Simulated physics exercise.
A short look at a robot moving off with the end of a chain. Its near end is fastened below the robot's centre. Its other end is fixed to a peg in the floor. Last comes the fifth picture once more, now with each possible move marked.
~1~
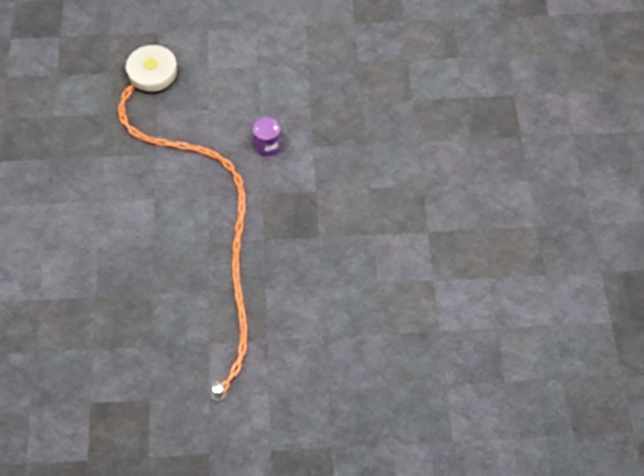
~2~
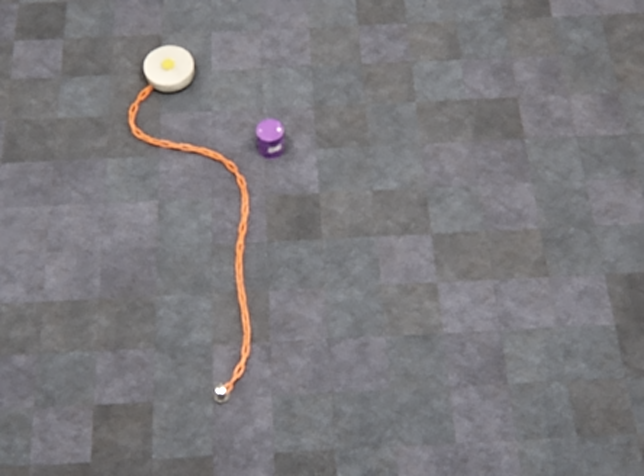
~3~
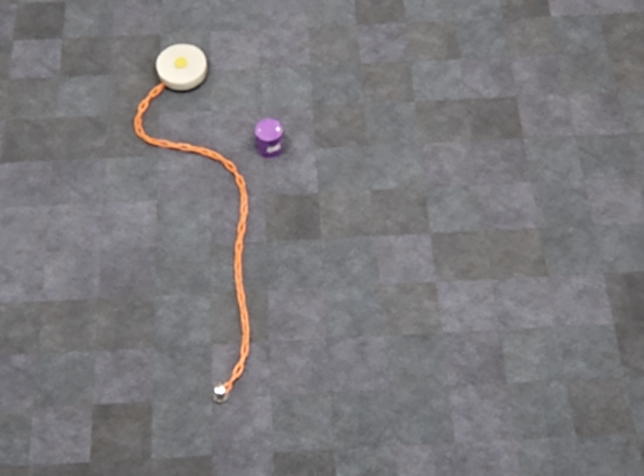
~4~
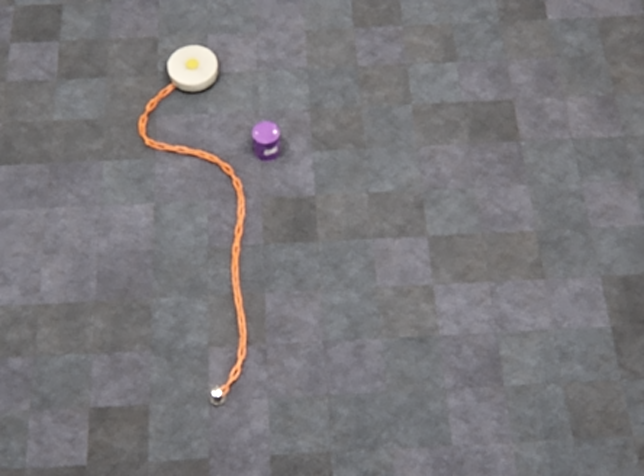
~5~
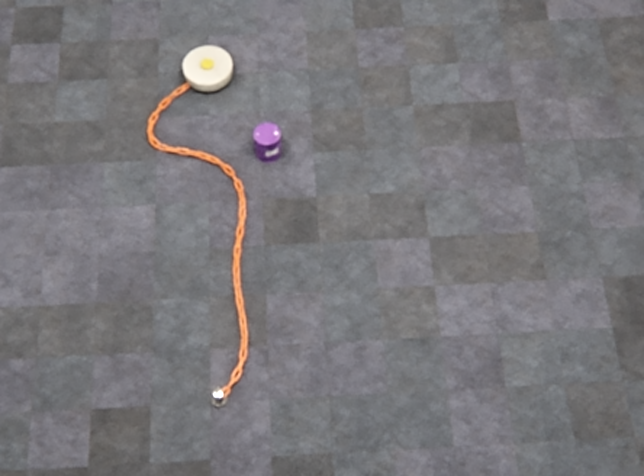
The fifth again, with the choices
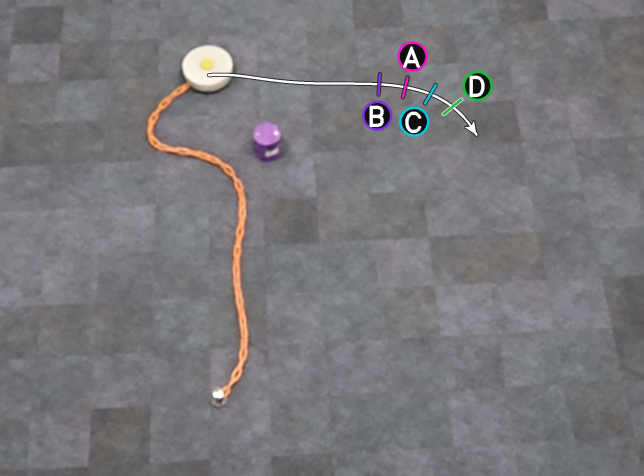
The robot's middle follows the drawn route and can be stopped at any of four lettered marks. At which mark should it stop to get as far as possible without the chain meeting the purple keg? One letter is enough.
It can go as far as B.
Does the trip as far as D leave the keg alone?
For that mark, no.
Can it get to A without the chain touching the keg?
For that mark, no.
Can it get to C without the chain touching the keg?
No.
On the marked copy, A at (405, 87); B at (379, 84); C at (430, 94); D at (453, 107); the route from (209, 75) via (353, 84) to (477, 135).
Taking B. A third of the way, robot (268, 74), middle of the chain (242, 196).
Two thirds of the way, robot (327, 78), middle of the chain (242, 196).
When it is over, robot (380, 79), middle of the chain (242, 196); nothing has been touched.
As for the rest, A brings the chain against the keg; C brings the chain against the keg; D brings the chain against the keg.
